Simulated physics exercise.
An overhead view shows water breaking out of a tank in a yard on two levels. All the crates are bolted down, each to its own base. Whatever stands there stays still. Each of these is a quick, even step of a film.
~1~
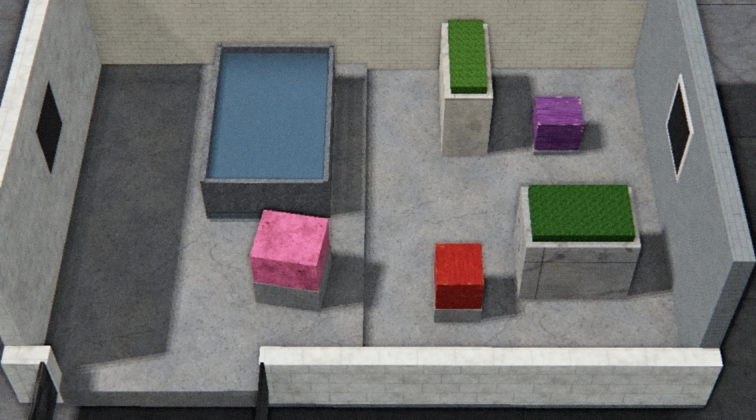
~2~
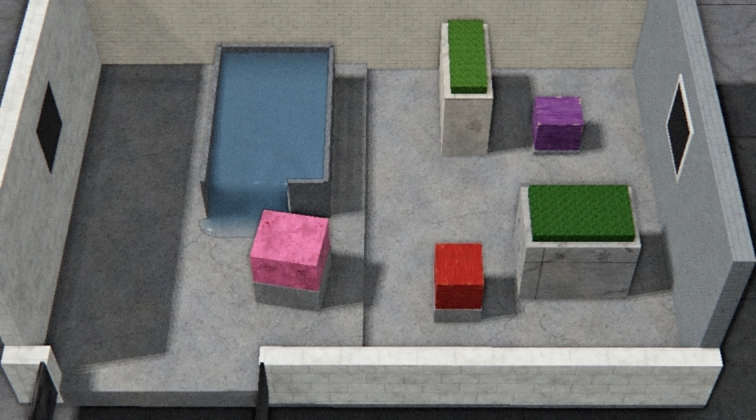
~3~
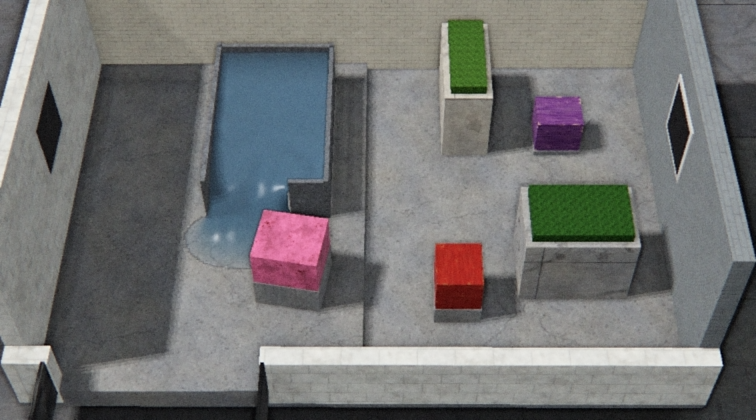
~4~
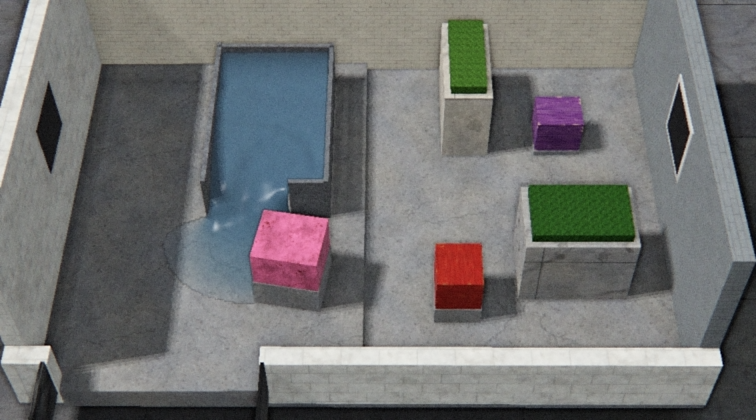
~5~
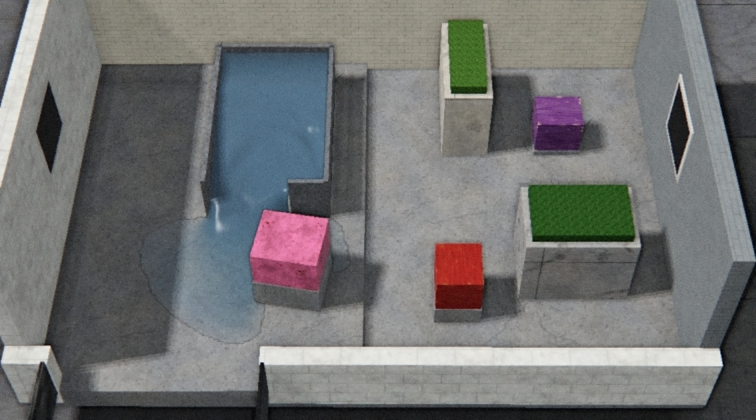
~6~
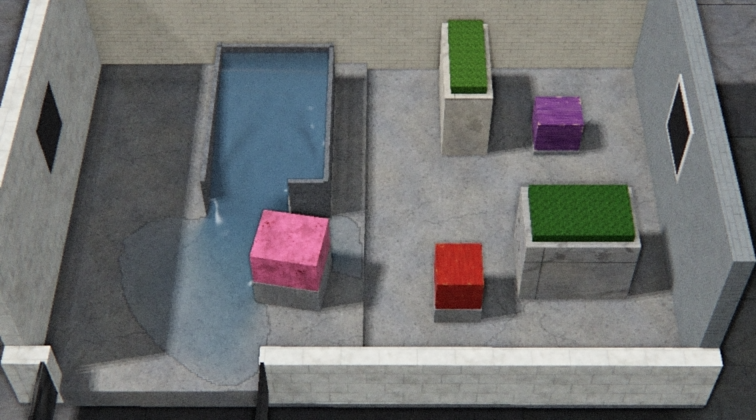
Water poured out through a gap in the front wall of a blue-filled tank, then spread across the grey floor in a widening puddle around the pink block, while the other blocks stayed still.
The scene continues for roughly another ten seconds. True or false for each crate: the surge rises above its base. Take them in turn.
Pink crate: False; red crate: False; purple crate: False.
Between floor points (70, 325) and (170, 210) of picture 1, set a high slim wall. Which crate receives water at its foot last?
I'd say the purple-painted one comes last.
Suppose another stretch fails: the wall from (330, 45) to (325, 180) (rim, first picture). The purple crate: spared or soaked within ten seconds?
Per crate - purple crate: Flooded.
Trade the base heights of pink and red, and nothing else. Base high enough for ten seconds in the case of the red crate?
As for the red crate, it stays clear.
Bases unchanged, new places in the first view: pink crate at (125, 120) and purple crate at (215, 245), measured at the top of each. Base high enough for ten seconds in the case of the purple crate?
Result for purple: Overtopped.
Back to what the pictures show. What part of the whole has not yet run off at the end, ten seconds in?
38 per cent.
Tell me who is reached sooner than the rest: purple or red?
It's the red crate.
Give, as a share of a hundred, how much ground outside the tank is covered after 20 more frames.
About 45 per cent.
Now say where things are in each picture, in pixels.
The first picture shows still water in the tank at (271, 114).
In the second picture, the front is at (207, 226), out from the gap at (250, 202).
In the third picture, water pours out at (250, 205) and has run to a hidden place.
In the fourth picture, water pours out at (250, 205) and has run to (227, 296).
In the fifth picture, the front is at (223, 336), out from the gap at (250, 205).
In the sixth picture, water pours out at (250, 205) and has run to a hidden place.
A moment on, water covers 25 % of the floor; the pink crate water round its plinth, the red crate water round its plinth, the purple crate not reached.
Next, water covers 35 % of the floor; the pink crate water round its plinth, the red crate water round its plinth, the purple crate not reached.
Then, water covers 45 % of the floor; the pink crate water round its plinth, the red crate water round its plinth, the purple crate water round its plinth.
Later, water covers 60 % of the floor; the pink crate water round its plinth, the red crate water round its plinth, the purple crate water round its plinth.
In the end, water covers 75 % of the floor; the pink crate stayed above the water, the red crate stayed above the water, the purple crate stayed above the water.
